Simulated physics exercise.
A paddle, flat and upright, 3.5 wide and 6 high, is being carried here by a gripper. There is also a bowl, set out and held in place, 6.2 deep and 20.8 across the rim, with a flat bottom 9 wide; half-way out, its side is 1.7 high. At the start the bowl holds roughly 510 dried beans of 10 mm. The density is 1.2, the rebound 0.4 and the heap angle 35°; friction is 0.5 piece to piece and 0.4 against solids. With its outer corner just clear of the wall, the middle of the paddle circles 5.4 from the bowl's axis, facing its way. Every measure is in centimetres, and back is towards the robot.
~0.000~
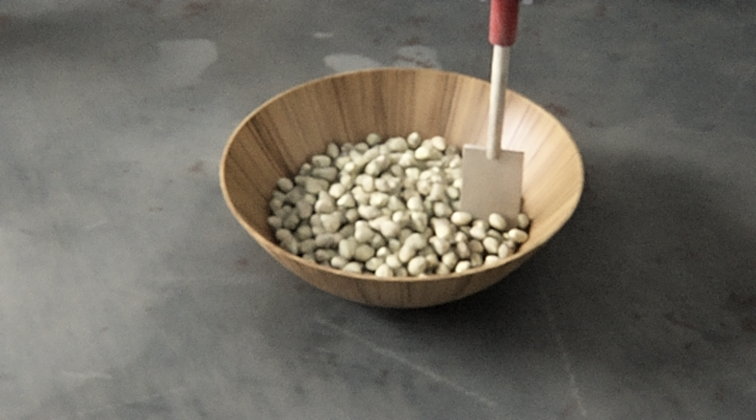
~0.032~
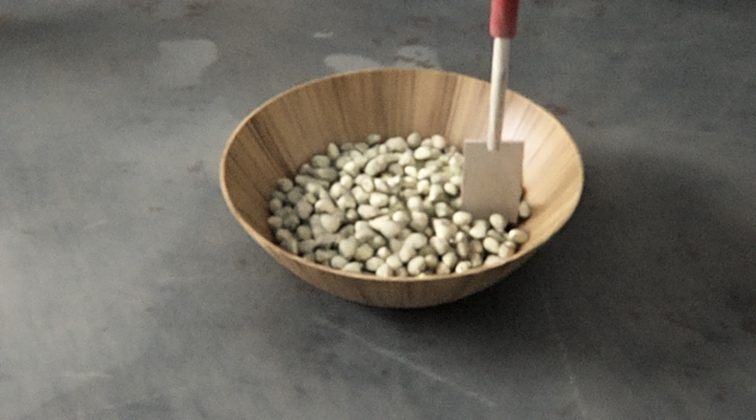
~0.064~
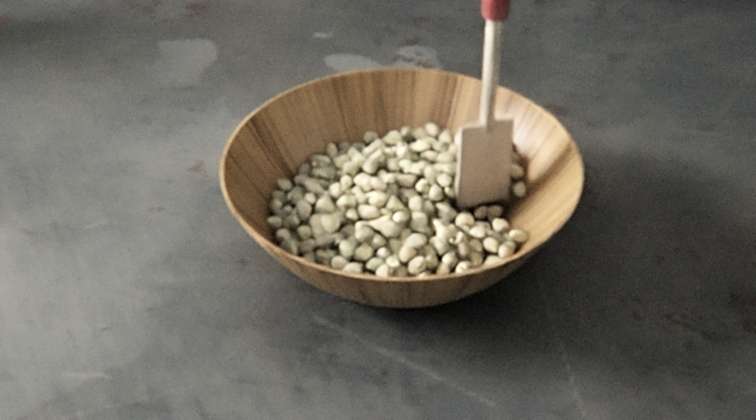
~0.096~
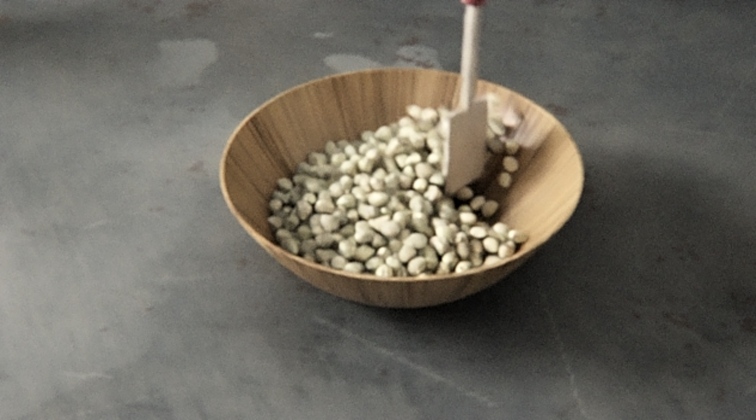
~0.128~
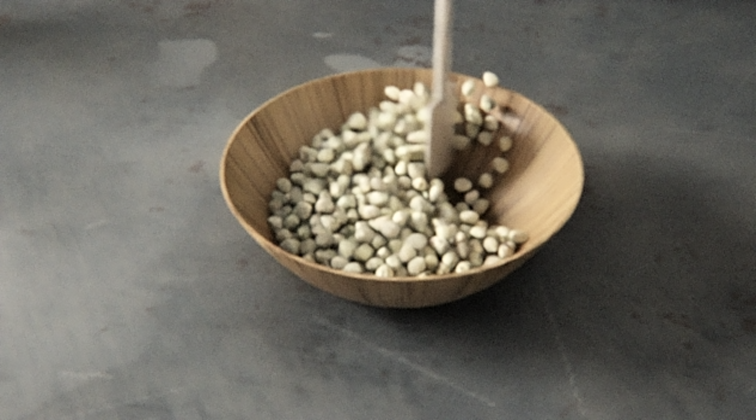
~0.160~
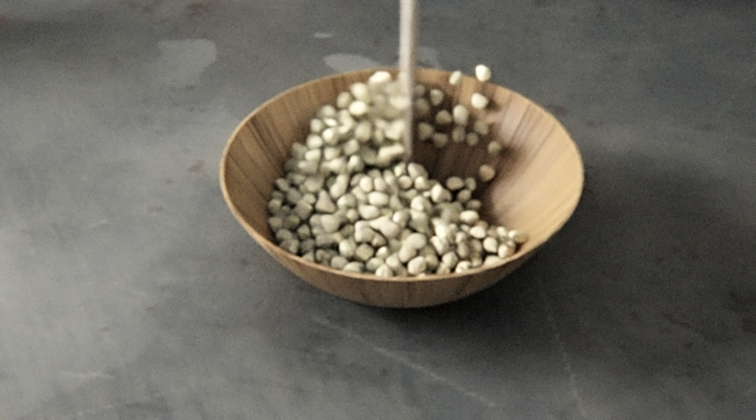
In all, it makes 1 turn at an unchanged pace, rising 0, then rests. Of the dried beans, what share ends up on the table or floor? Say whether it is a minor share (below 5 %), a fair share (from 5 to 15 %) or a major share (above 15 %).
A fair share.
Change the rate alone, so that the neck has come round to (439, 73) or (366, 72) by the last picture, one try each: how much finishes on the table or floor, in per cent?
It comes to close to 5 per cent and close to 25 per cent.
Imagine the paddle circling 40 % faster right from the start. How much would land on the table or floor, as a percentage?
Estimated share: Near 25 %.
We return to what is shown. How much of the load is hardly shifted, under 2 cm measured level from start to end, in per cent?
Around 20 in a hundred, roughly.
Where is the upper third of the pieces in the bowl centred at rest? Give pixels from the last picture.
Centre, approx.: (476, 175).
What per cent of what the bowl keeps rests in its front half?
About 40 per cent.
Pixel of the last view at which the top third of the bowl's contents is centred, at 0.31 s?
About (292, 205) in the last picture.
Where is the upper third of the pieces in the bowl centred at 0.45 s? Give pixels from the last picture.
Somewhere around (463, 246), I think.
After 0.31 s, 196° round, highest piece 8 above the table; 504 in the bowl, 2 on the table or floor, 8 in flight or on the tool.
After 0.45 s, 296° round, highest piece 8 above the table; 481 in the bowl, 16 on the table or floor, 17 in flight or on the tool.
After 0.73 s, 0° round, highest piece 6 above the table; 461 in the bowl, 53 on the table or floor.
After 1.43 s, 0° round, highest piece 6 above the table; 461 in the bowl, 53 on the table or floor.
In the end, 461 in the bowl, 53 on the table or floor. That is 10 % on the table or floor.
